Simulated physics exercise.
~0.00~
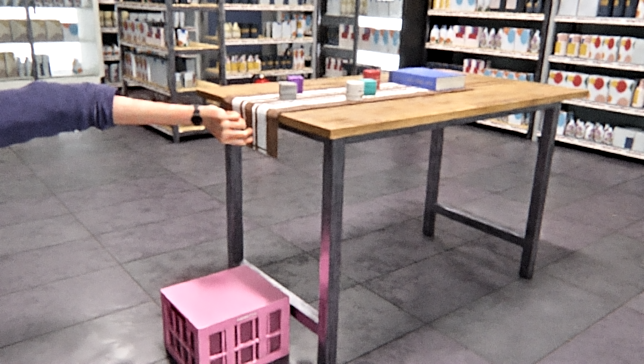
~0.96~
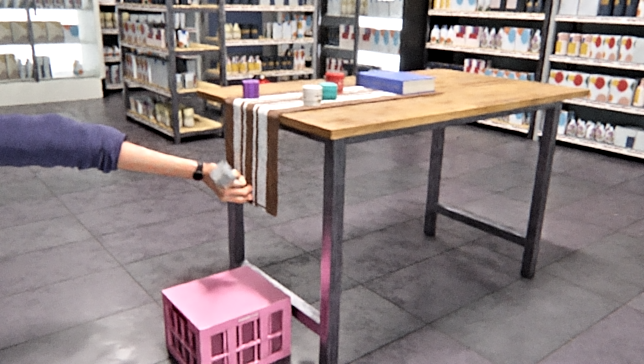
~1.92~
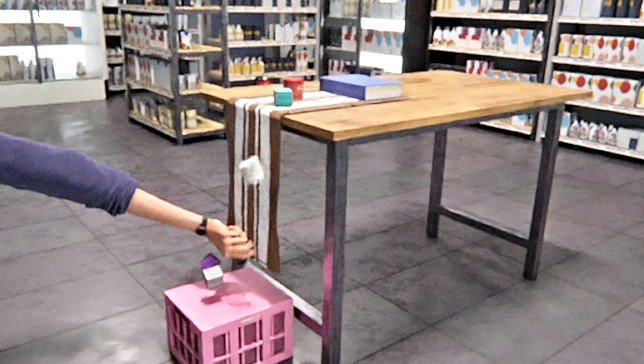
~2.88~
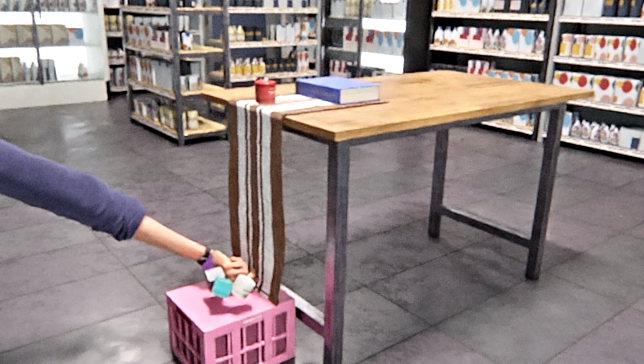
Hand drawing a striped brown tablecloth down off a wooden table, four small objects sliding off onto a pink crate, red pot remaining.
